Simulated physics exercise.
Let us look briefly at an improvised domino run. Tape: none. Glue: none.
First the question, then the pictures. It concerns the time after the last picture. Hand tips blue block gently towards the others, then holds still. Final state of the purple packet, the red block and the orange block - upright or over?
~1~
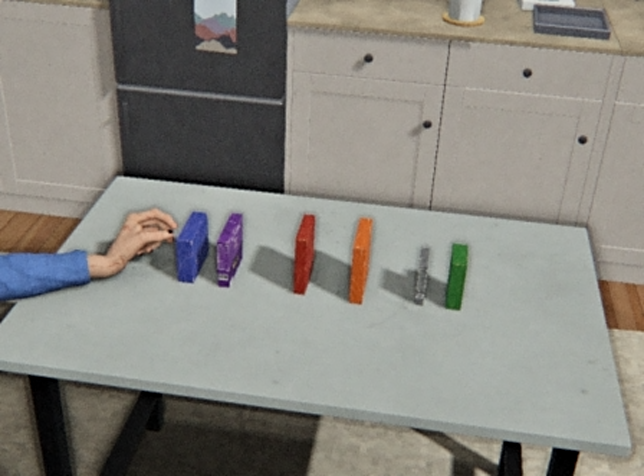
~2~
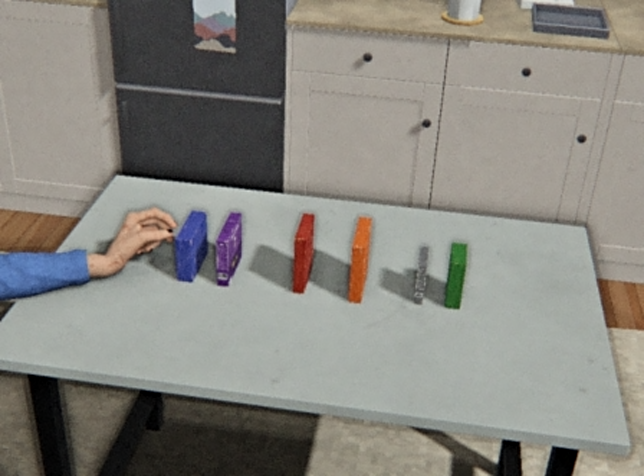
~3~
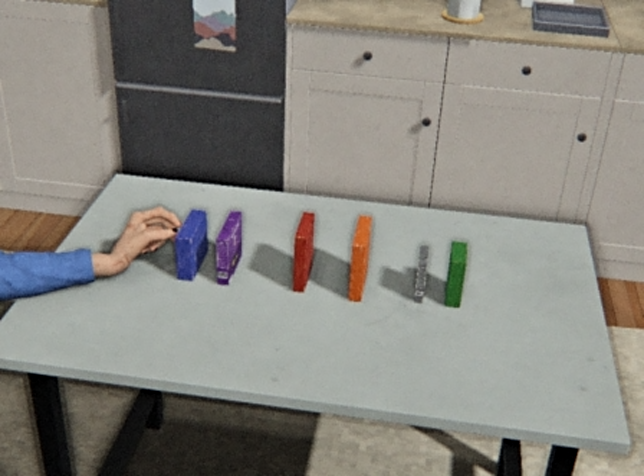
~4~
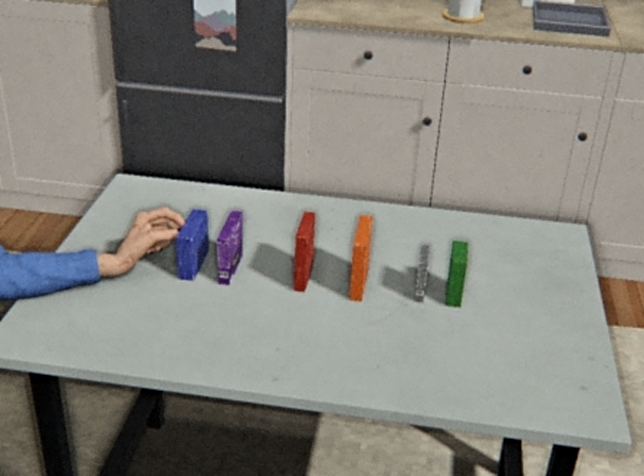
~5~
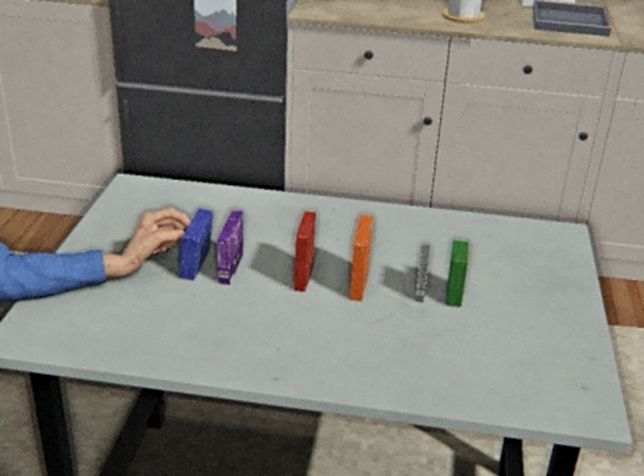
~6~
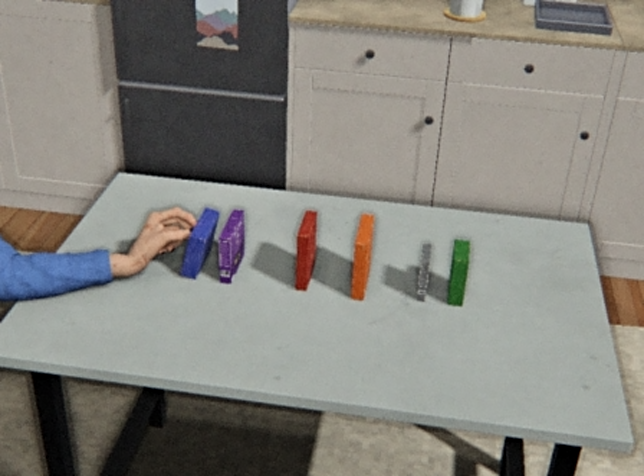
Final state: Purple packet over; red block upright; orange block upright.
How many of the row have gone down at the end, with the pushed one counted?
That adds up to 2 in total.
Then, 0.30 s after the last picture, blue block 52° over; purple packet tipped 29° from how it was near (245, 248).
Then, 0.40 s after the last picture, blue block 71° over; purple packet on its side near (267, 269).
At rest, tipped over on the table, purple packet; the other 3 in place. Seen from the same camera at the end, purple packet near (268, 268), red block near (306, 251).
